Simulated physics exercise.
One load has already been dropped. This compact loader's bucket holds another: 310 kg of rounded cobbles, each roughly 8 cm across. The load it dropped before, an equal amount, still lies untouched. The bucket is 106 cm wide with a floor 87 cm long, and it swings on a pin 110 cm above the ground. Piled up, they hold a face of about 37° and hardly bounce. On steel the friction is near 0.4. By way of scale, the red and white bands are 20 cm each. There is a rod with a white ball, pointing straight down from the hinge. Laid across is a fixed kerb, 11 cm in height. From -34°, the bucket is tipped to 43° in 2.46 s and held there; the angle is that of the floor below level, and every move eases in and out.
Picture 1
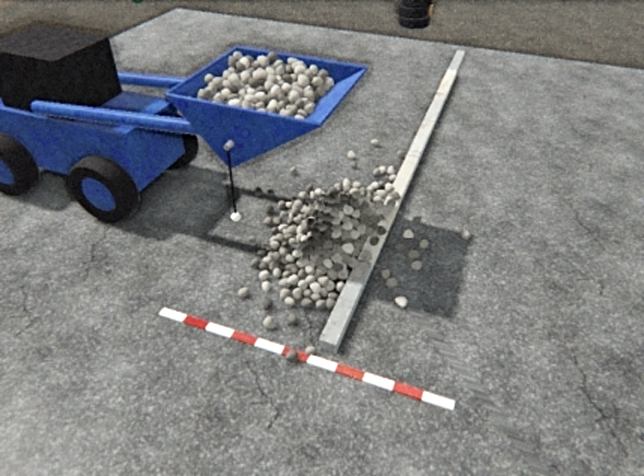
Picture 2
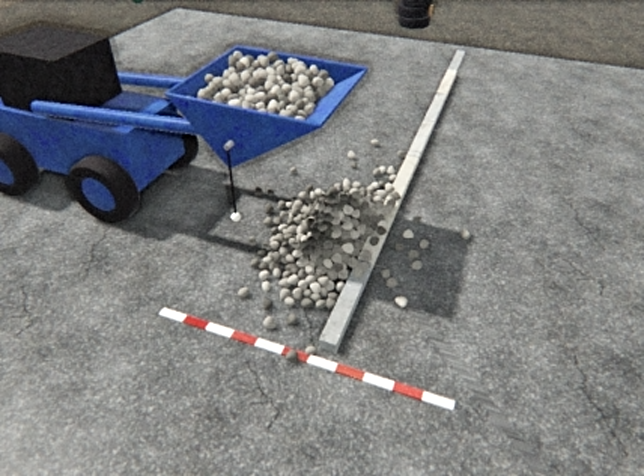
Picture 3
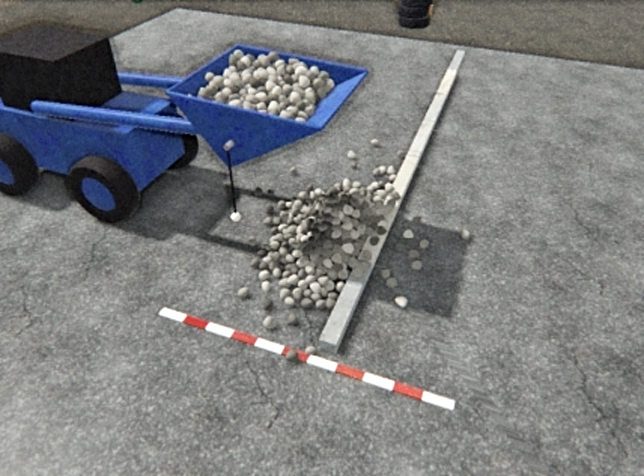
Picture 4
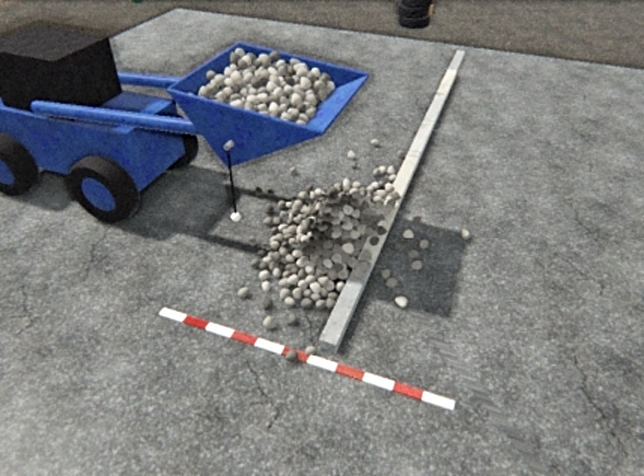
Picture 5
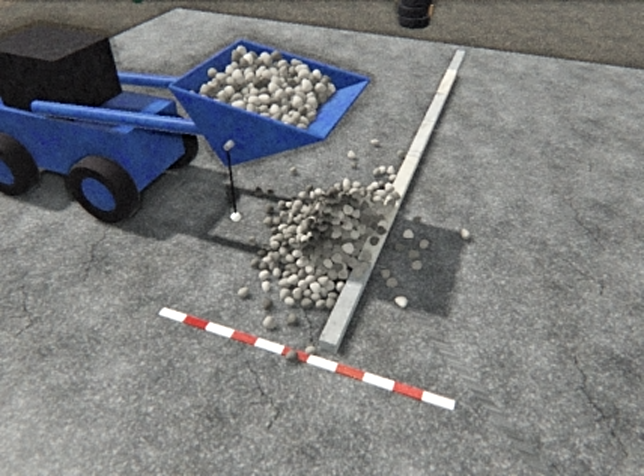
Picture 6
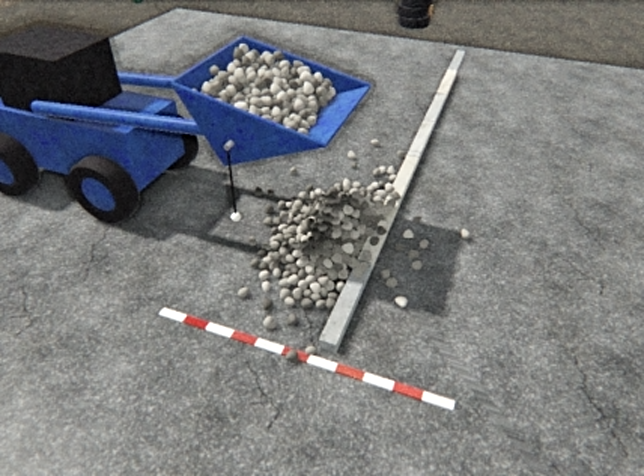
On grey, cracked paving, a blue loader at the left holds a raised bucket of pale round stones near a low kerb, with an earlier heap lying beneath it. The bucket tilts slowly forward, its front edge dipping slightly to the right, while the stones inside barely shift and the heap stays still.
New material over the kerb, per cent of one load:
27 per cent.
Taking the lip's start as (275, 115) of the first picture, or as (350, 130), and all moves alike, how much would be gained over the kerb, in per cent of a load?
Roughly 0 and 60 per cent, in that order.
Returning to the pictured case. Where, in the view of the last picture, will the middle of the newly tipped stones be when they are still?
Their centre ends up near (352, 232).
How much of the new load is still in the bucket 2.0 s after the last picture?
Held: Around 0 % of the load.
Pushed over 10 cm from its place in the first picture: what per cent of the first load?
Roughly 10 percent.
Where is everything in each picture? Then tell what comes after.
In the first picture, the bucket is at -34°, its lip at (320, 125); the top of the load is at (264, 64). The earlier load is highest near (332, 214), 24 cm above ground level, 97 % on this side of the kerb, 3 % over the kerb.
The second picture shows lip at (321, 126), floor tilted -33°, highest stones at (264, 64).
In the third picture, the bucket is at -32°, its lip at (322, 129); the top of the load is at (258, 63).
In the fourth picture, the bucket is at -30°, its lip at (323, 133); the top of the load is at (253, 61).
In the fifth picture, the bucket is at -26°, its lip at (324, 139); the top of the load is at (255, 60).
In the sixth picture, the bucket is at -22°, its lip at (326, 146); the top of the load is at (253, 57).
Then, 1.2 s after the last picture the floor is at 31°; in per cent of one load, 86 in the bucket, 111 on this side of the kerb, 3 over the kerb; the foremost stones are at (418, 253).
Then, 2.0 s after the last picture the floor is at 43°; in per cent of one load, 2 in the bucket, 176 on this side of the kerb, 22 over the kerb; the foremost stones are at (441, 268).
Then, 2.3 s after the last picture the floor is at 43°; in per cent of one load, 0 in the bucket, 172 on this side of the kerb, 28 over the kerb; the foremost stones are at (459, 290).
Then, 4.9 s after the last picture the floor is at 43°; in per cent of one load, 0 in the bucket, 170 on this side of the kerb, 30 over the kerb; the foremost stones are at (470, 301). Net gain over the kerb, 27.
